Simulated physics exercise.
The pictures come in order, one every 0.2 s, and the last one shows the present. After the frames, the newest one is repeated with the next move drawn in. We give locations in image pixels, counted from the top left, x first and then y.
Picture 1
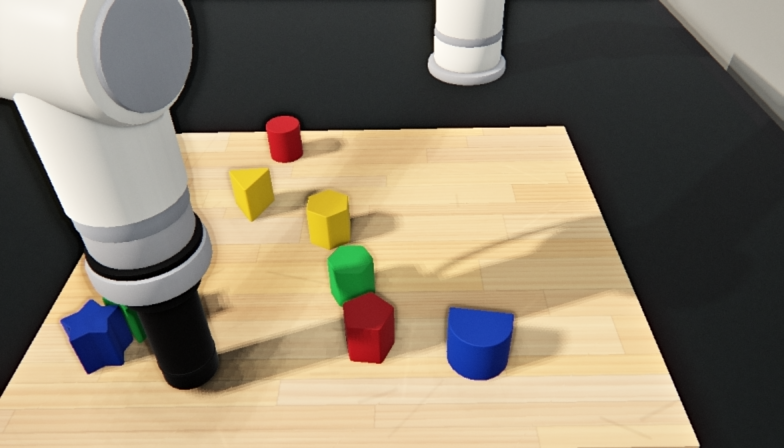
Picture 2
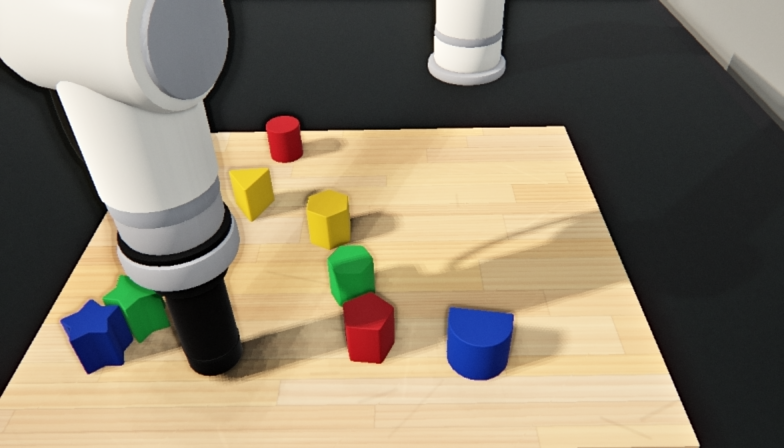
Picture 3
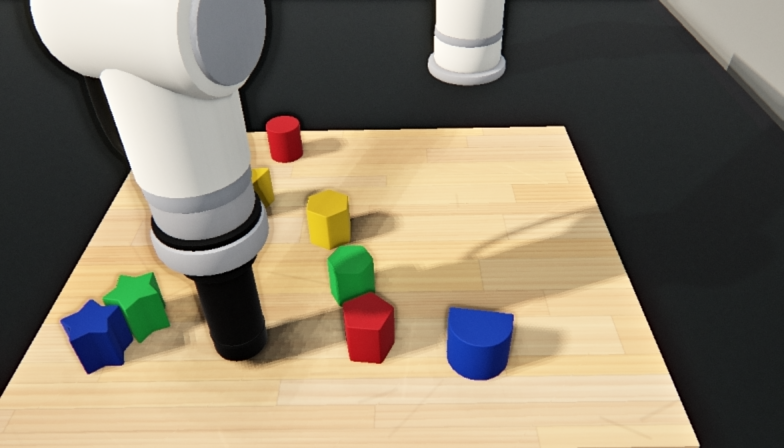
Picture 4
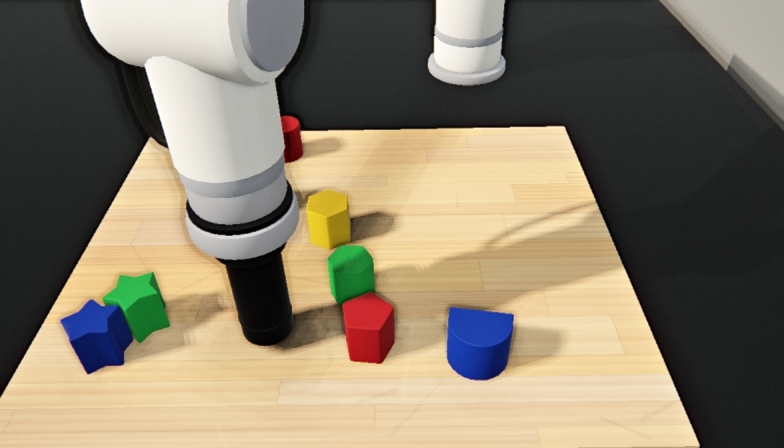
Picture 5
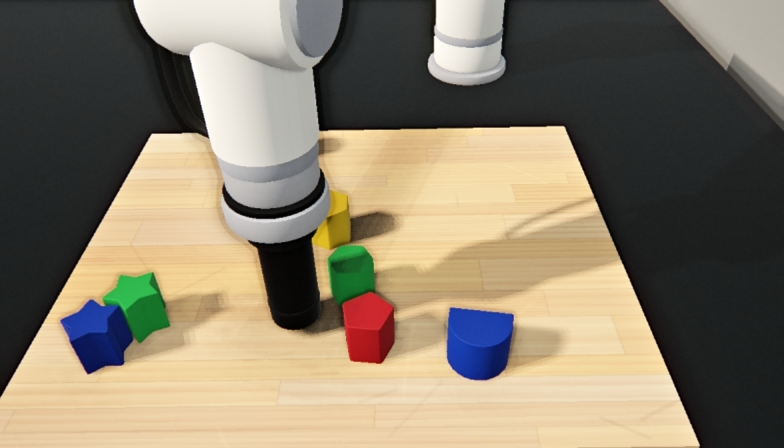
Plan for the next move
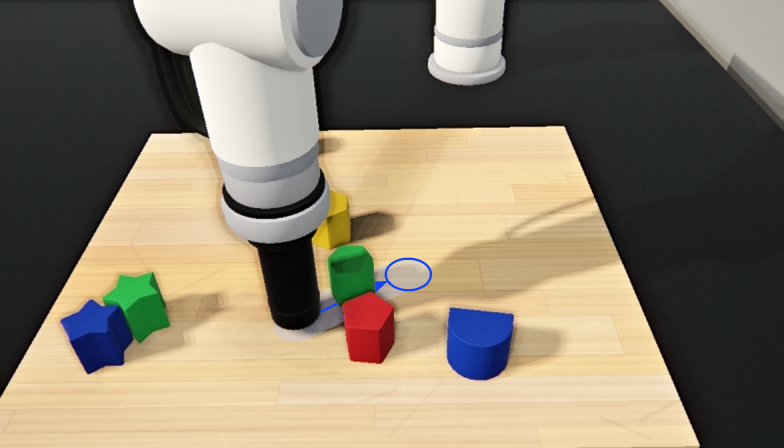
A robot arm with a black stick moves steadily right and slightly away across a wooden board, passing from beside the blue and green stars to near the green hexagon and red five-sided block, while the blocks stay still.
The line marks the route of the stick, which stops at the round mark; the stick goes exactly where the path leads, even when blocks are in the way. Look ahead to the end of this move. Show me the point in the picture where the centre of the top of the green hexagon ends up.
So, by the moment the path ends, you'll find the top centre of the green hexagon at (421, 214).
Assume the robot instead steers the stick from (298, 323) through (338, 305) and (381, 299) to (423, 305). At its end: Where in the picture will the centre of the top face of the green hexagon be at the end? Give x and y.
Expect it around (392, 236).
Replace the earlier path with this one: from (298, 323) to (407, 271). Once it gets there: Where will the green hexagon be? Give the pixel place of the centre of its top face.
I think it will end close to (422, 211).
The drawn path runs from (298, 323) through (354, 295) to (408, 274).
What follows on the original path. One third of the way, stick at (336, 294); green hexagon at (367, 247), turned 10° anticlockwise.
Two thirds of the way, stick at (372, 277); green hexagon at (397, 229), turned 35° anticlockwise.
At the end, stick at (408, 264); green hexagon at (421, 214), turned 55° anticlockwise; red five-sided block not moved.
